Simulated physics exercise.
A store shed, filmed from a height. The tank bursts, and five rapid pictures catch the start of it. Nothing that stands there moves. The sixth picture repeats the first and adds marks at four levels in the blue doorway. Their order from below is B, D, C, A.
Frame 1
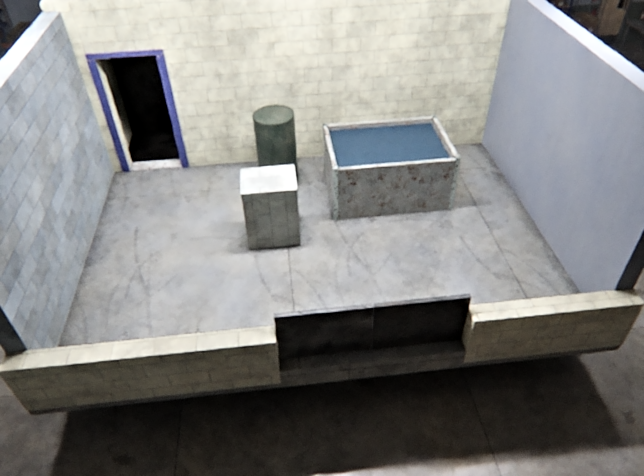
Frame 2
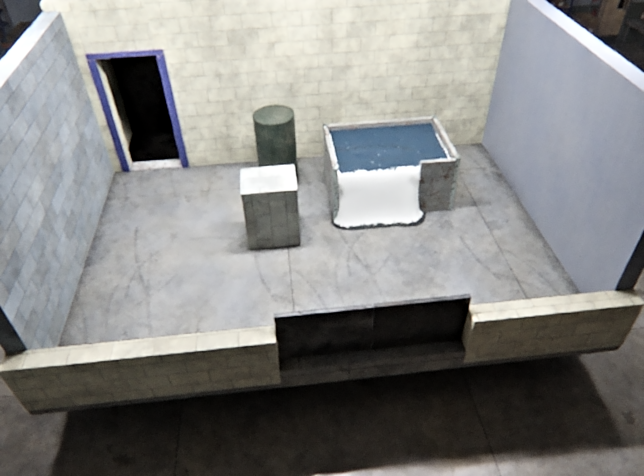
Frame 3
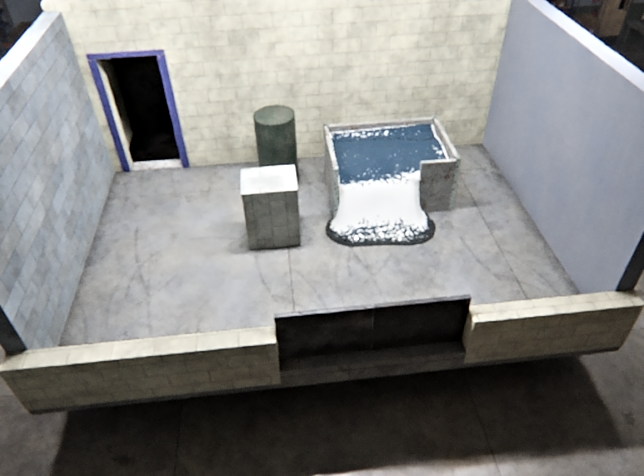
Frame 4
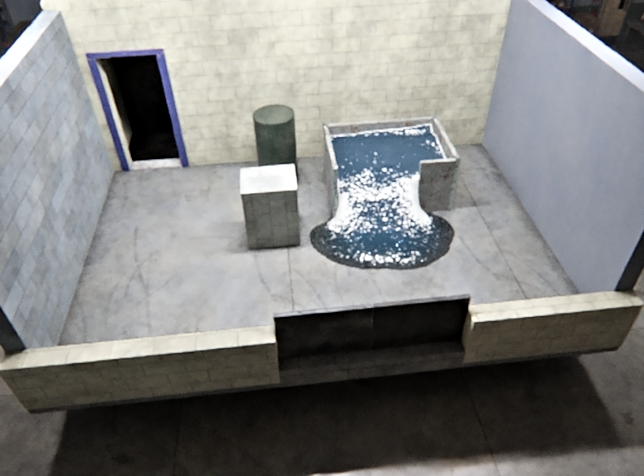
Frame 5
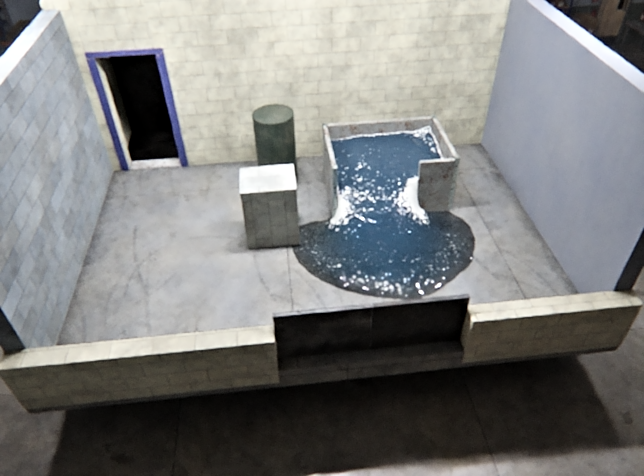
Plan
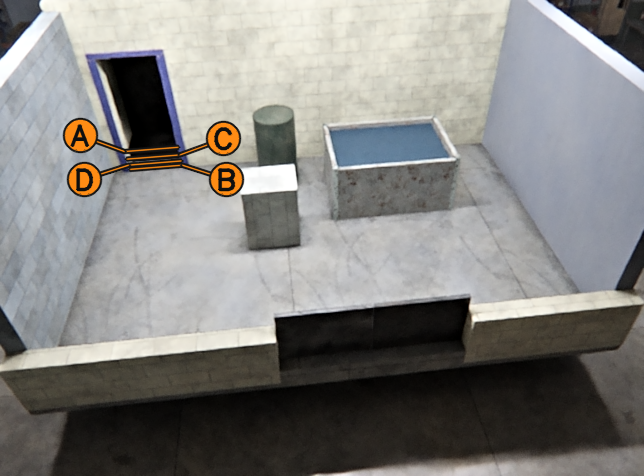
Water bursting through the front of a raised stone tank in a walled yard, foaming and spreading across the grey floor.
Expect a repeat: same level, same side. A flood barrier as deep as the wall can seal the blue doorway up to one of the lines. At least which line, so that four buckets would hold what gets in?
Choose D.
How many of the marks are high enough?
Three.
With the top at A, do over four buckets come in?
No.
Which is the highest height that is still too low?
Here it is height B.
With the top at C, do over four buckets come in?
No.
On the marked copy, A at (151, 149); B at (156, 167); C at (153, 157); D at (155, 163); from the bottom up B, D, C, A.
If A is chosen, nothing gets over.
If B is chosen, some 15 bucketfuls get in.
If C is chosen, nothing gets over.
If D is chosen, a splash gets over, under a bucket.
